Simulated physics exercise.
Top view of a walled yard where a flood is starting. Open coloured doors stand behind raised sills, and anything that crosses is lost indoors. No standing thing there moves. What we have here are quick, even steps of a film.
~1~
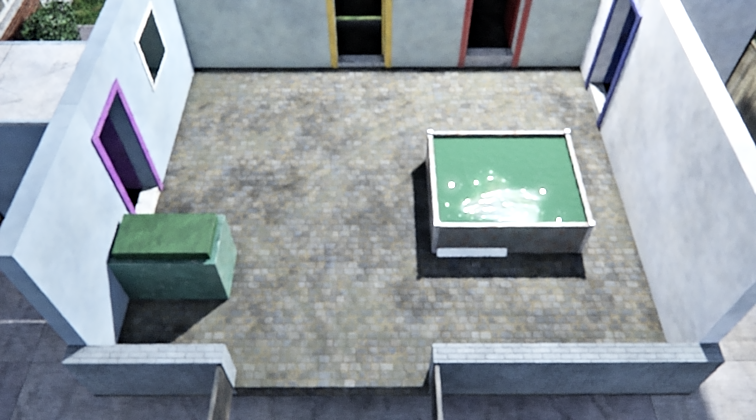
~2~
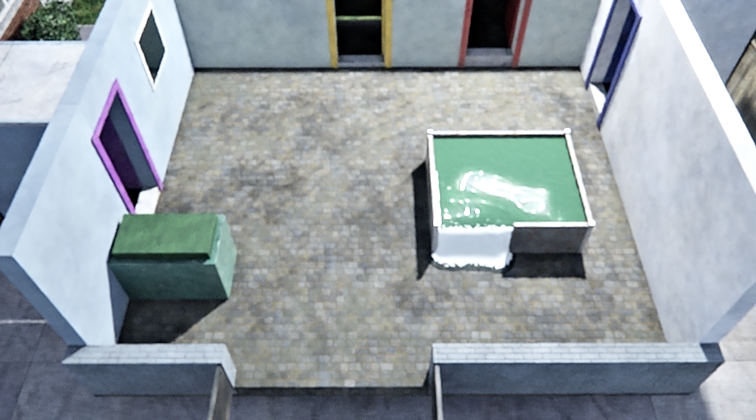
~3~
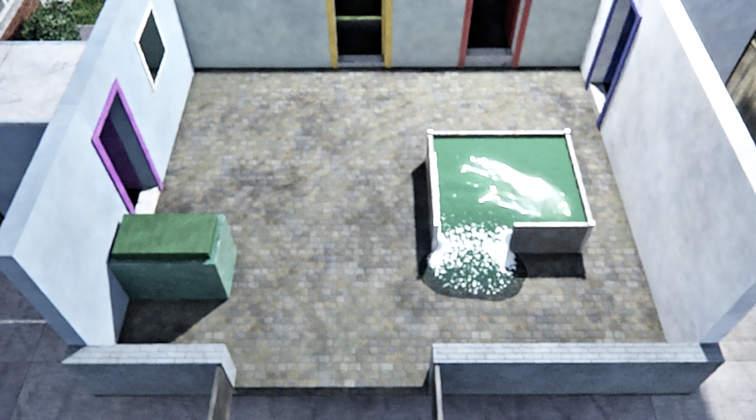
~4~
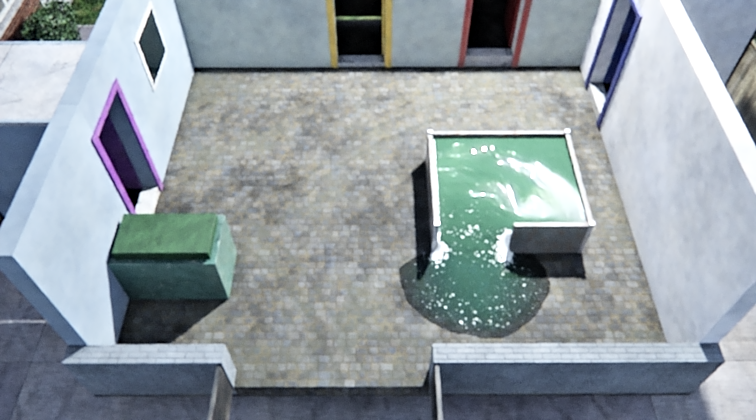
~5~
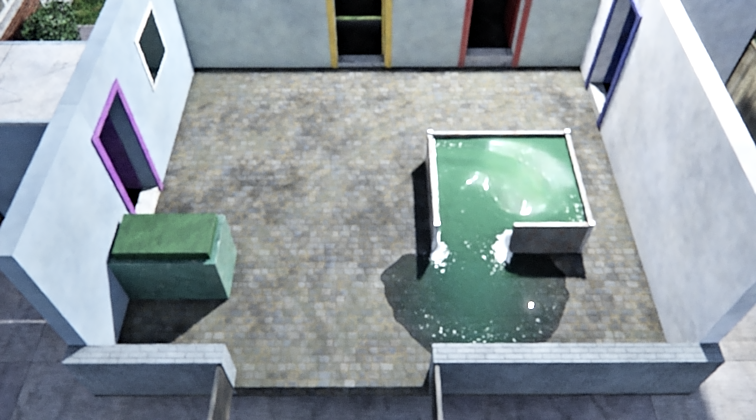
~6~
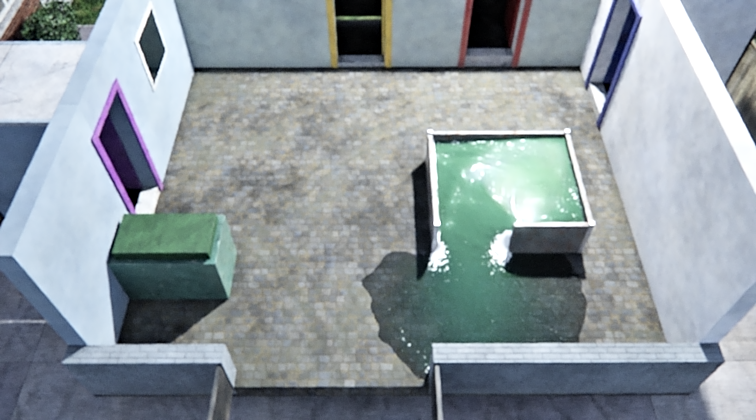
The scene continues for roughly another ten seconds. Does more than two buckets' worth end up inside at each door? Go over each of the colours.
The red door no, two at most; the blue door no, two at most; the yellow door no, two at most; the purple door no, two at most.
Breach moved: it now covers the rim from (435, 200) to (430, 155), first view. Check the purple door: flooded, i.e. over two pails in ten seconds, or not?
With the breach moved, the purple one overshoots.
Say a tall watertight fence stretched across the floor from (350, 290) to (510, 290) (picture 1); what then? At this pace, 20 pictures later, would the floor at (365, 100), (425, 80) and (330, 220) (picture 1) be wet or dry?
Log, spots one to three: Spared; spared; swamped.
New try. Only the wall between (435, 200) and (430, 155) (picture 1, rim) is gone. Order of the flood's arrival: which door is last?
Answer: The one in blue.
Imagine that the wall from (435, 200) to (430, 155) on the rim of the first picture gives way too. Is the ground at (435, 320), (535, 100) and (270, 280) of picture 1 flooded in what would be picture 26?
In turn: Untouched, then untouched, then inundated.
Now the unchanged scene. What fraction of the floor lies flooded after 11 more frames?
That comes to about 20 per cent.
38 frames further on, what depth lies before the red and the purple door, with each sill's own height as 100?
Respectively about 20 and 0 per cent.
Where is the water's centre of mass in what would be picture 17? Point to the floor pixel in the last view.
The water's centre sits above (493, 248).
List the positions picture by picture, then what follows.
In the first frame, the open tank at (505, 179) is whole and still.
In the second frame, the front is at (509, 260), out from the gap at (473, 241).
In the third frame, the front is at (510, 292), out from the gap at (472, 242).
In the fourth frame, the front is at (502, 330), out from the gap at (472, 243).
In the fifth frame, water pours out at (472, 243) and has run to a hidden place.
In the sixth frame, the front is at a hidden place, out from the gap at (472, 243).
A moment on, water covers 15 % of the floor; the red door not reached, the blue door not reached, the yellow door not reached, the purple door not reached.
Next, water covers 20 % of the floor; the red door not reached, the blue door not reached, the yellow door not reached, the purple door not reached.
Then, water covers 30 % of the floor; the red door not reached, the blue door not reached, the yellow door not reached, the purple door not reached.
Later, water covers 40 % of the floor; the red door wet at the sill, nothing in, the blue door wet at the sill, nothing in, the yellow door not reached, the purple door not reached.
In the end, water covers 70 % of the floor; the red door wet at the sill, nothing in, the blue door wet at the sill, nothing in, the yellow door wet at the sill, nothing in, the purple door not reached.
